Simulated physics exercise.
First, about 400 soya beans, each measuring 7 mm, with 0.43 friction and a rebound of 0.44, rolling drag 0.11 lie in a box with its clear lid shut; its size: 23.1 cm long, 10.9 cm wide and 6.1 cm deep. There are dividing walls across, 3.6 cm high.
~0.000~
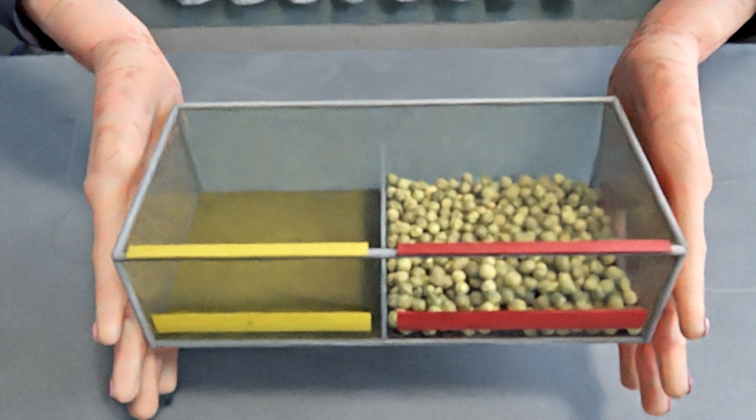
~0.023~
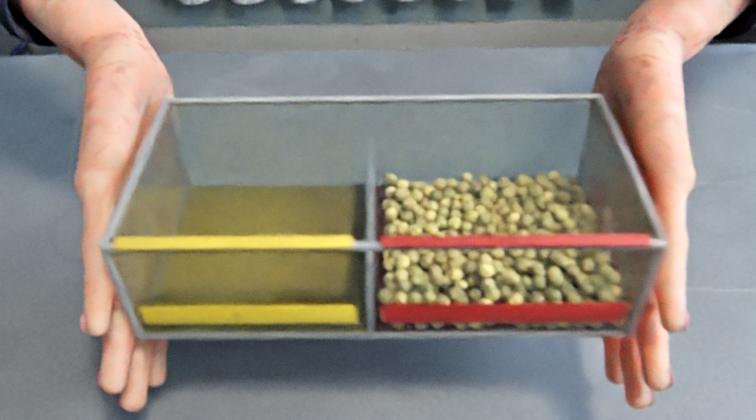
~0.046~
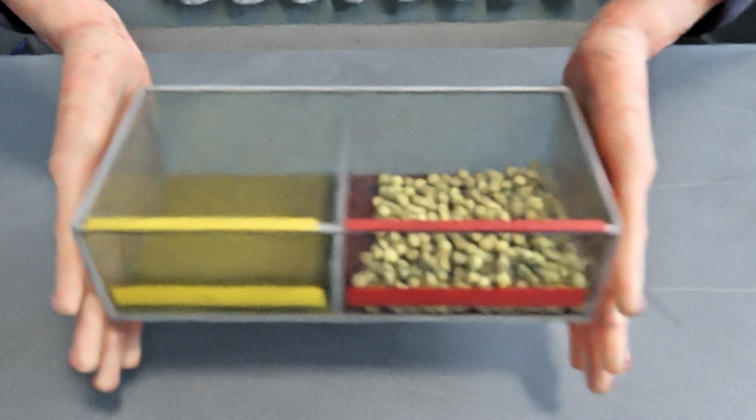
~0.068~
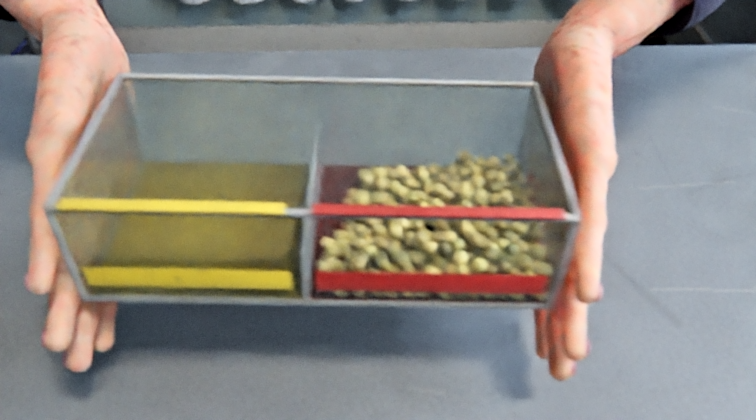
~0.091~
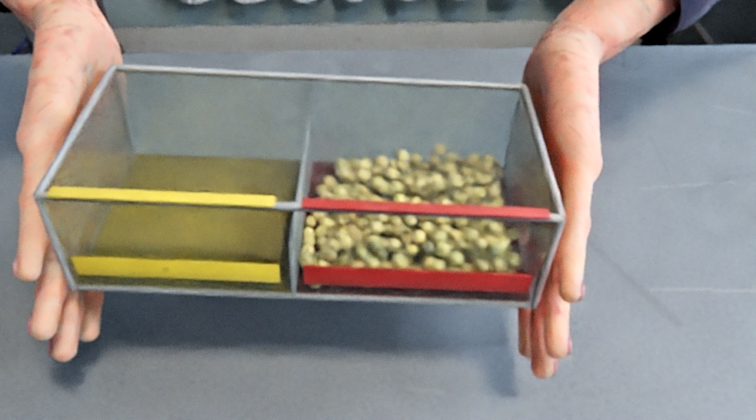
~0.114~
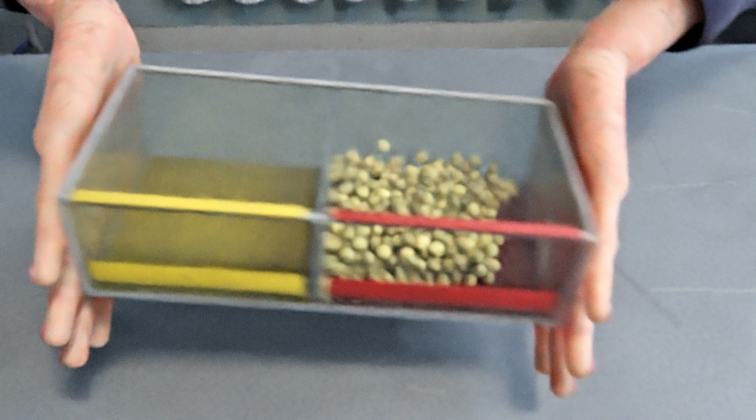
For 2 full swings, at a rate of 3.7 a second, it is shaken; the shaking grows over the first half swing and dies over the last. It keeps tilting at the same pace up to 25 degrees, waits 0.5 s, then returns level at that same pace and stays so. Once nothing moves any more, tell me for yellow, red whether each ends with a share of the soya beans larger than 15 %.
Larger than 15 % - yellow: No, not larger; red: Yes, larger.
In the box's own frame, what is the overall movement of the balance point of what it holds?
By the end it sits about 2.0 cm from where it began.
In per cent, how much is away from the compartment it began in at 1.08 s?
Around 0 per cent is out of its starting compartment then.
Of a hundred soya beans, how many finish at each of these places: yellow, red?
In per cent: Yellow 0; red 100.
Then, at 0.49 s, tilt 25 degrees; red 100 %; middle of all pieces near (628, 326).
After 0.79 s, tilt 25 degrees; red 100 %; middle of all pieces near (483, 256).
After 1.08 s, tilt 7 degrees; red 100 %; middle of all pieces near (510, 233).
After 1.35 s, tilt 0 degrees; red 100 %; middle of all pieces near (518, 222).
In the end, at 1.6 s, yellow 0 %, red 100 %.
